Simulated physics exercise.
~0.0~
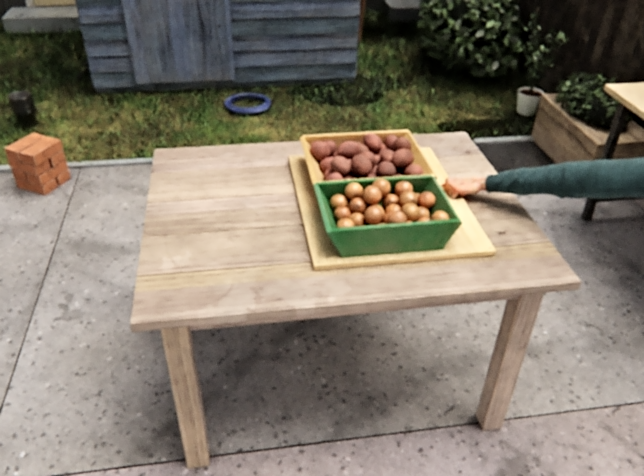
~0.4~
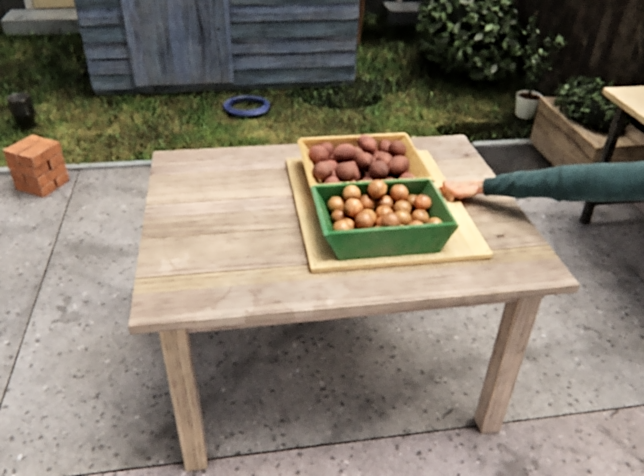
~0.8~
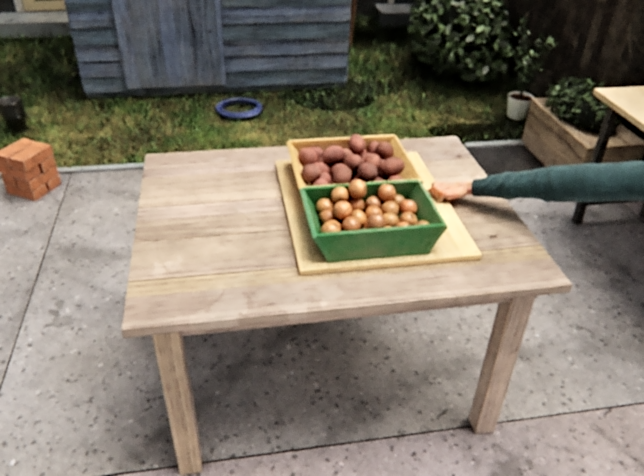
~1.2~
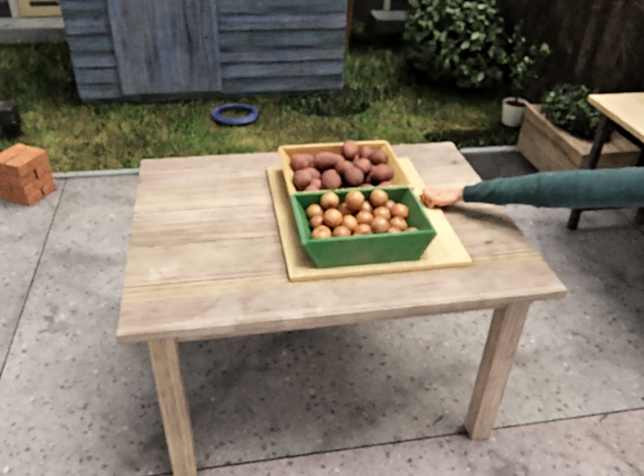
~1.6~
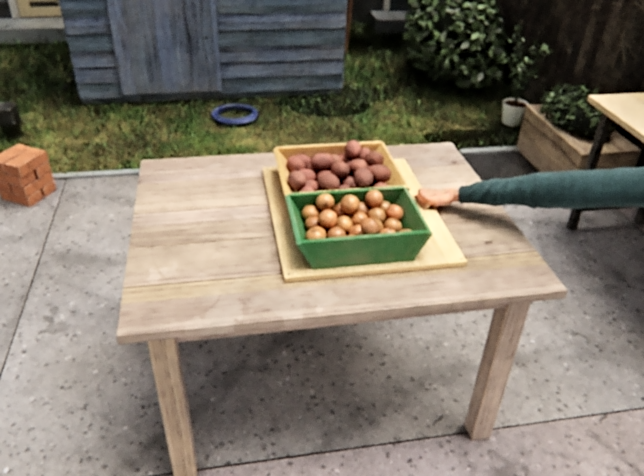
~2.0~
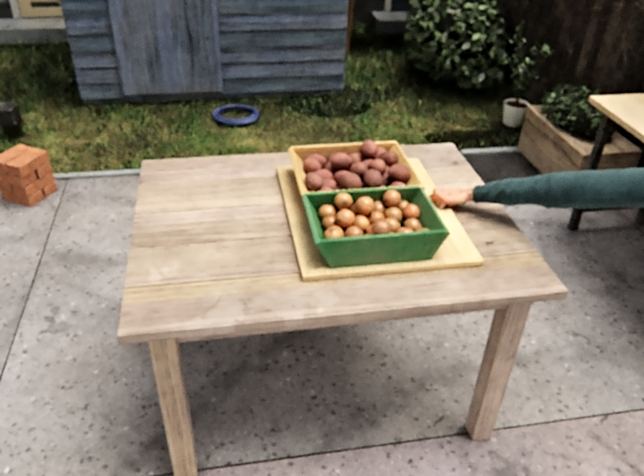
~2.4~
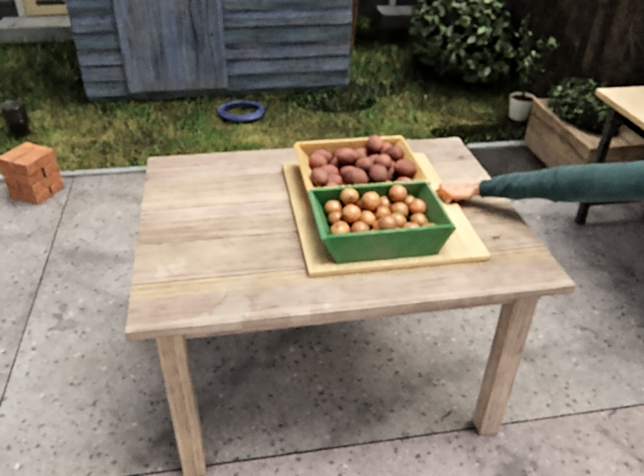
In a paved backyard beside grass and a blue-grey wooden shed, a pale wooden table is seen from above and in front, the view swaying slightly. On it lies a light board carrying a green crate of round, orange-brown onions, with a yellowish wooden crate of red potatoes just behind. An arm in a dark green sleeve reaches in from the right, its hand at the board's edge. The hand shifts the board and both crates a short way left, then slides them back right. At the end, the onions and potatoes are all still in their crates.
